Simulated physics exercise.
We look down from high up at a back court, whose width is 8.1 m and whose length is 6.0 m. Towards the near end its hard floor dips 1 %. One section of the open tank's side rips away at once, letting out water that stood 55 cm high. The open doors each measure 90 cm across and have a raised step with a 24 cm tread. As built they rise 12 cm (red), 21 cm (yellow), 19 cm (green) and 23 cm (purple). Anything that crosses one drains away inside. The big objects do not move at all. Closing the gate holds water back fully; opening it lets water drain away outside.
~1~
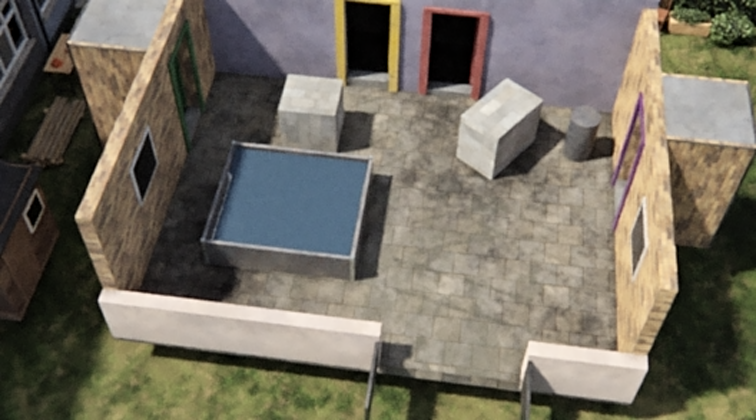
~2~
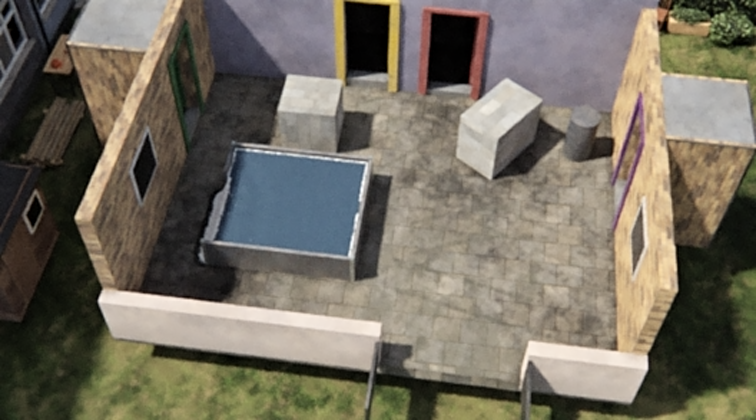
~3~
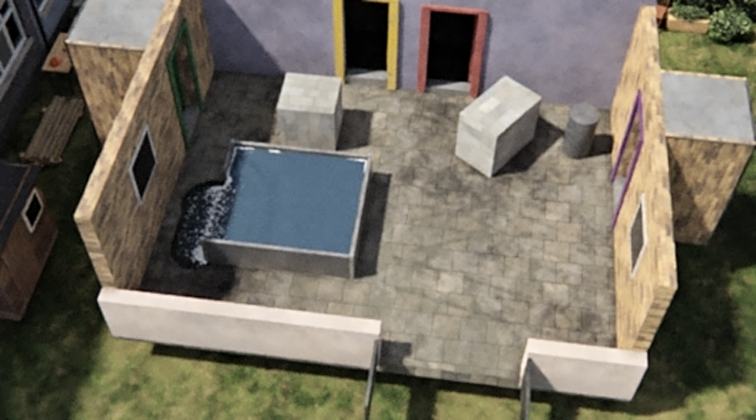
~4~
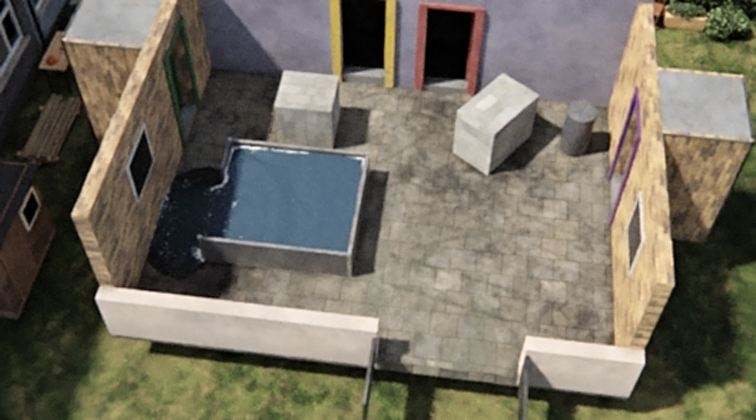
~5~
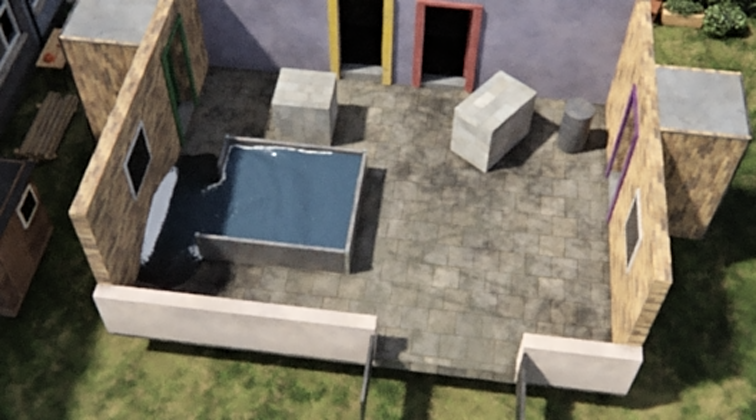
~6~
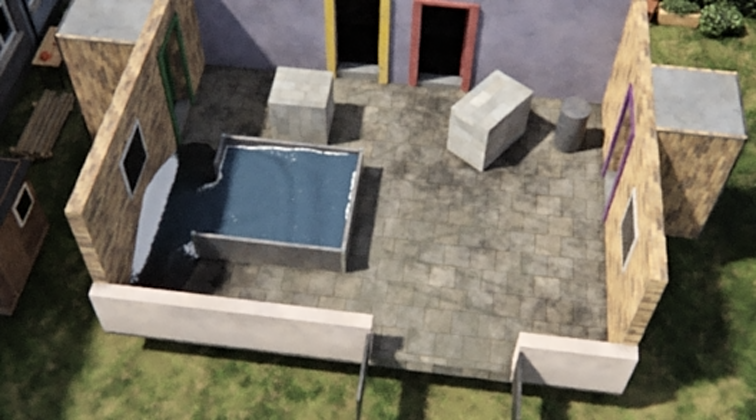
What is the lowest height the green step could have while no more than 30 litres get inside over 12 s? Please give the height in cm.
5.5 cm.
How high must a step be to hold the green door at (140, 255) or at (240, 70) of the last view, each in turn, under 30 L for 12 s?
About 31 cm for the first and 15 cm for the second.
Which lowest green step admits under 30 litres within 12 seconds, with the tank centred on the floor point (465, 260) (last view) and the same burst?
Then it needs to be around 10.0 cm high.
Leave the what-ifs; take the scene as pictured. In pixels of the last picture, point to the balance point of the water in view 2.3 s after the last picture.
Roughly (241, 215).
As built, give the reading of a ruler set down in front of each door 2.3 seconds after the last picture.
In cm - red: 0, yellow: 2, green: 9, purple: 0.
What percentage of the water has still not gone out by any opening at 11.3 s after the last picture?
Close to 90 in a hundred.
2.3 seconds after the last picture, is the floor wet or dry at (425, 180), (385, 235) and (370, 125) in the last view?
Status: Clear / clear / clear.
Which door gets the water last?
That would be the purple door.
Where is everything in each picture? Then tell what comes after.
The first picture shows the open tank at (290, 201) is whole and still, 55 cm deep; the green door at (188, 93) is dry.
In the second picture, the front is at (207, 223), 0.3 m from the gap at (219, 221); 0.2 m2 of floor is wet, 55 cm left at the back.
In the third picture, water pours out at (219, 220) and has run 0.7 m, to (178, 237); about 9 cm deep outside, 55 cm at the back.
In the fourth picture, water pours out at (216, 218) and has run 1.0 m, to (149, 252); about 9 cm deep outside, 55 cm at the back.
In the fifth picture, the front is at (139, 272), 1.1 m from the gap at (214, 216); 2.3 m2 of floor is wet, 55 cm left at the back.
In the sixth picture, water pours out at (210, 214) and has run 1.3 m, to a hidden place; about 12 cm deep outside, 55 cm at the back; 0.6 m in a straight line remain to the green door at (177, 86).
Then, 0.7 s after the last picture water covers 10 % of the floor, deepest (46 cm) near (121, 313); 7 cm at the green door, 0 litres in over its 19 cm step.
Then, 2.3 s after the last picture water covers 35 % of the floor, deepest (40 cm) near (121, 313); 9 cm at the green door, 0 litres in over its 19 cm step.
Then, 11.3 s after the last picture water covers 95 % of the floor, deepest (10 cm) near (121, 313); 7 cm at the green door, 0 litres in over its 19 cm step.
At the green door as built, the water peaked near 10 cm, 8.1 s after the last picture.
With a step of 5 cm, 41 litres would have come in within the 12 s; with 6.5 cm, 20 litres. So under 30 litres takes about 5.5 cm.
